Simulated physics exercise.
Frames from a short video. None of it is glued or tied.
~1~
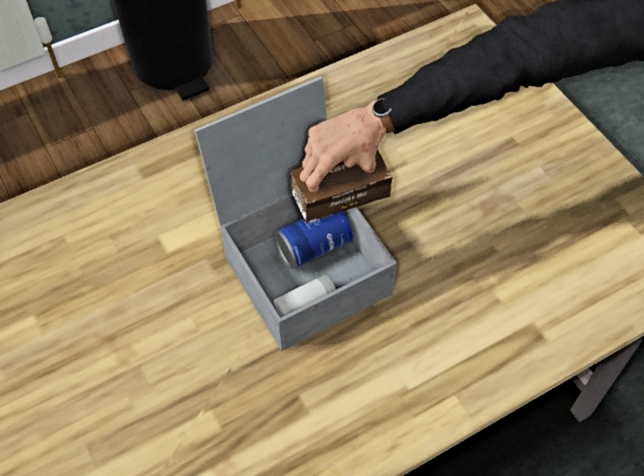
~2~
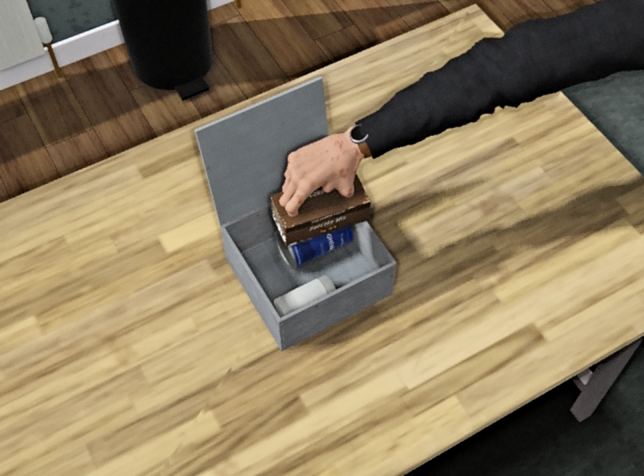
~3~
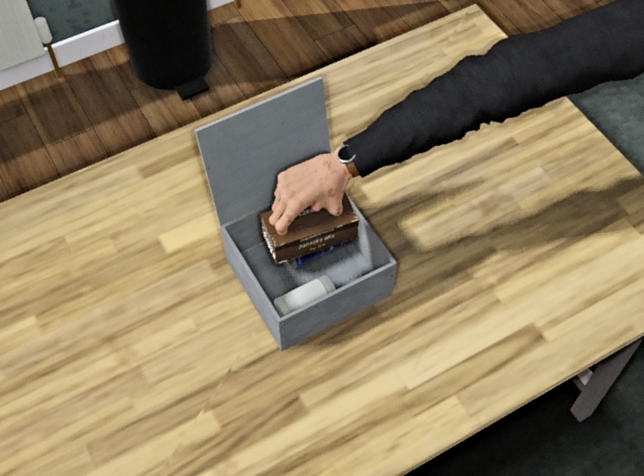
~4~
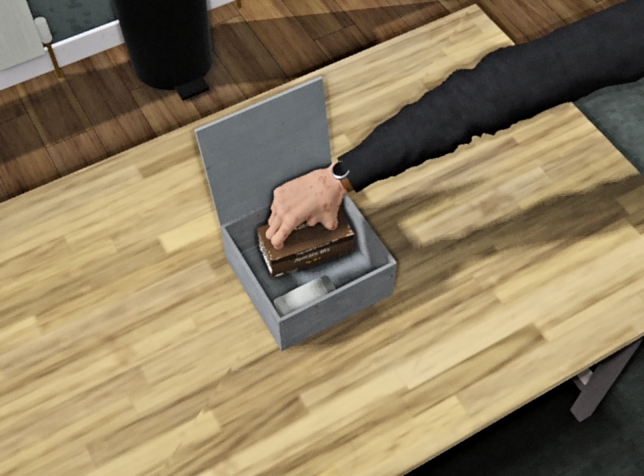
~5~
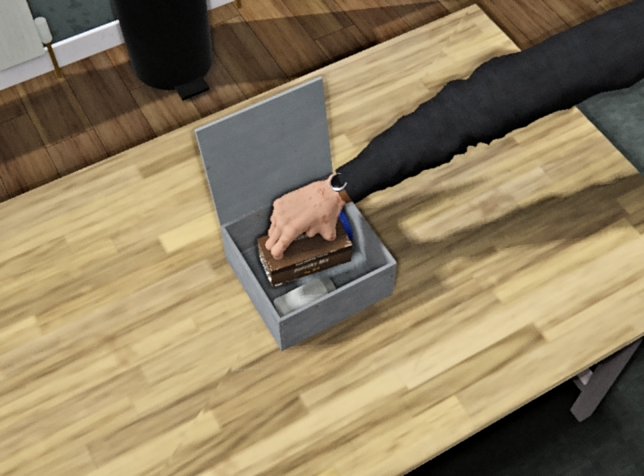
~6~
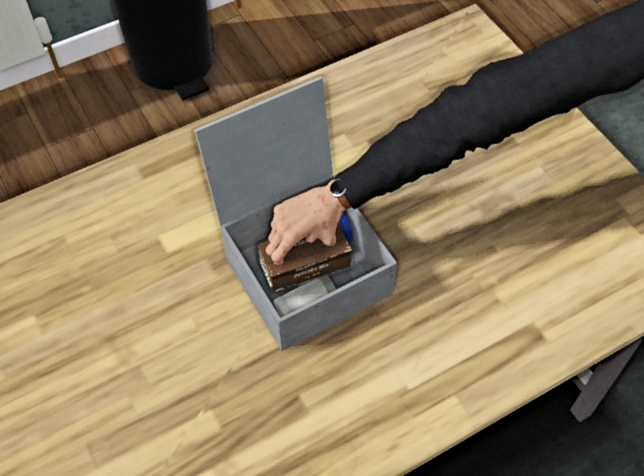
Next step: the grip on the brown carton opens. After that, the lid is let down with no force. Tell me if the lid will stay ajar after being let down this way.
It will not; it shuts.
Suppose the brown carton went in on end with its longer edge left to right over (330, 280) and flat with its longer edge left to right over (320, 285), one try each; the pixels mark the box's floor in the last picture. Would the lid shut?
Case one: Lid stays raised; case two: Lid goes down.
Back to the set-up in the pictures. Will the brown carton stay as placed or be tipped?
Once everything settles, the brown carton ends up at a slant.
Then, 0.50 s later than the last frame, brown carton on its side near (299, 276); white shaker moved a little; blue tin moved a little.
Then, 1.60 s later than the last frame, lid 57° above the rim; brown carton on its side near (299, 276); white shaker moved a little.
Then, 1.90 s later than the last frame, lid 21° above the rim; brown carton on its side near (299, 276); white shaker moved a little.
When it is over, lid shut; lying over in the box, brown carton; the other 2 as before. End places, in pixels of the last picture, brown carton near (299, 276).
